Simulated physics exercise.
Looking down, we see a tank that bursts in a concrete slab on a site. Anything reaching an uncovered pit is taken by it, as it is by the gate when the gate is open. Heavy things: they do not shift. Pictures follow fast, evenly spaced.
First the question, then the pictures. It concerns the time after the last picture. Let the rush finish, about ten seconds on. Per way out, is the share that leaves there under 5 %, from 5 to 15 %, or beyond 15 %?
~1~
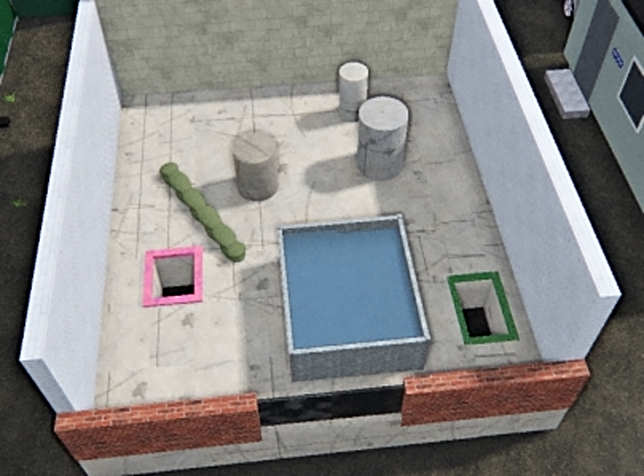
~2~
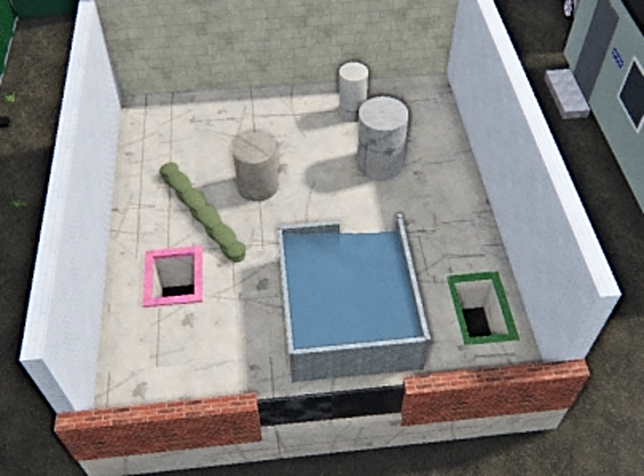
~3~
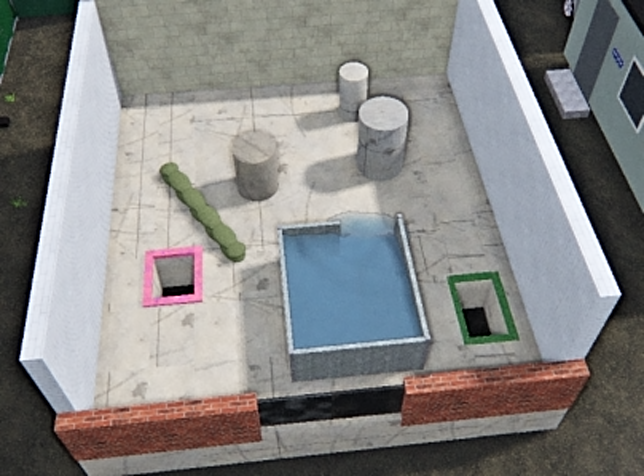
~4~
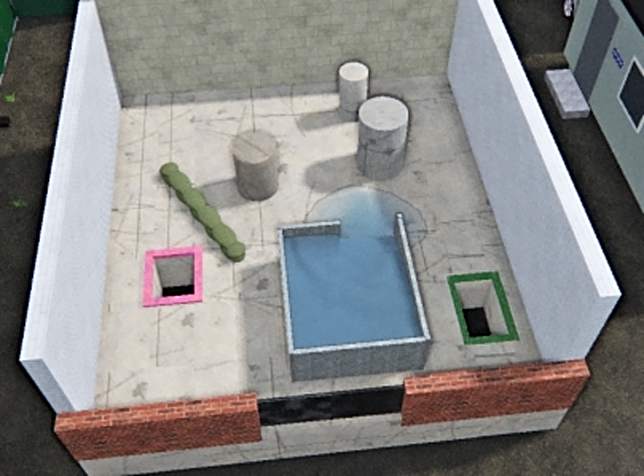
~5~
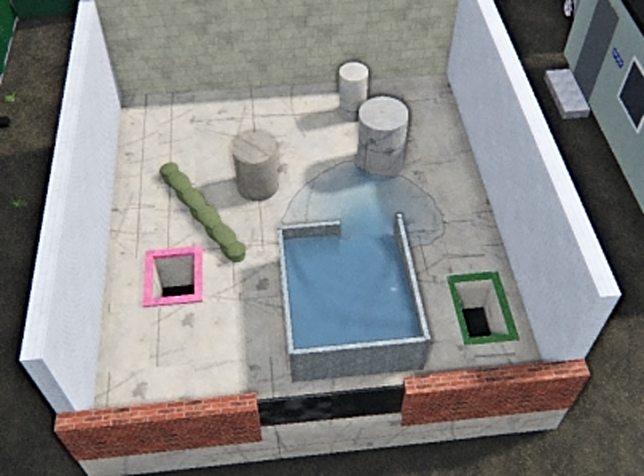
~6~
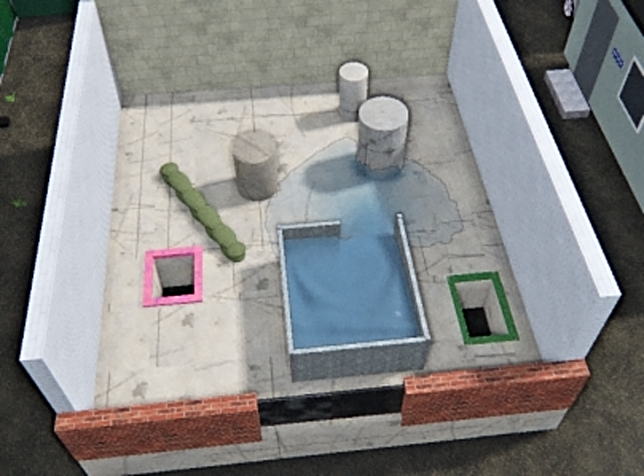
In the end: The gate sees under 5 % leave; the pink pit sees under 5 % leave; the green pit sees from 5 to 15 % leave.
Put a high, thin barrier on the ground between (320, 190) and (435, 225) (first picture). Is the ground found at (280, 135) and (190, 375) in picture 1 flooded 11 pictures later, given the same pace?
Going one by one, you'd find the first inundated and then the other left untouched.
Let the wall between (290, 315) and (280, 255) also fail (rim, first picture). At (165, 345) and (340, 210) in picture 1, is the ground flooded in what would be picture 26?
In order, I'd call them drenched and parched.
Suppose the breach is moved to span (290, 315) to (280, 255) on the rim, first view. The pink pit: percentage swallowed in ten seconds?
About 25 percent ends up in the pink pit, by my reckoning.
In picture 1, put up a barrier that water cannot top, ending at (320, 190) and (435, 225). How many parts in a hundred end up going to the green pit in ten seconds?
Green: About 20 %.
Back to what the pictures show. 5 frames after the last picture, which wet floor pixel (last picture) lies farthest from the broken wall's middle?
The flood front should get to about (293, 88).
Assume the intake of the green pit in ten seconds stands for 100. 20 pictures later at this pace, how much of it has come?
It comes to around 5 percent of the ten-second total.
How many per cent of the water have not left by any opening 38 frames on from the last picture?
98 per cent.
A moment on, water covers 25 % of the floor; the gate 0 %, the pink pit 0 %, the green pit 0 %.
Next, water covers 35 % of the floor; the gate 0 %, the pink pit 0 %, the green pit 0 %.
Then, water covers 50 % of the floor; the gate 0 %, the pink pit 0 %, the green pit 0 %.
Later, water covers 70 % of the floor; the gate 0 %, the pink pit 0 %, the green pit 2 %.
In the end, water covers 95 % of the floor; the gate 0 %, the pink pit 2 %, the green pit 7 %.
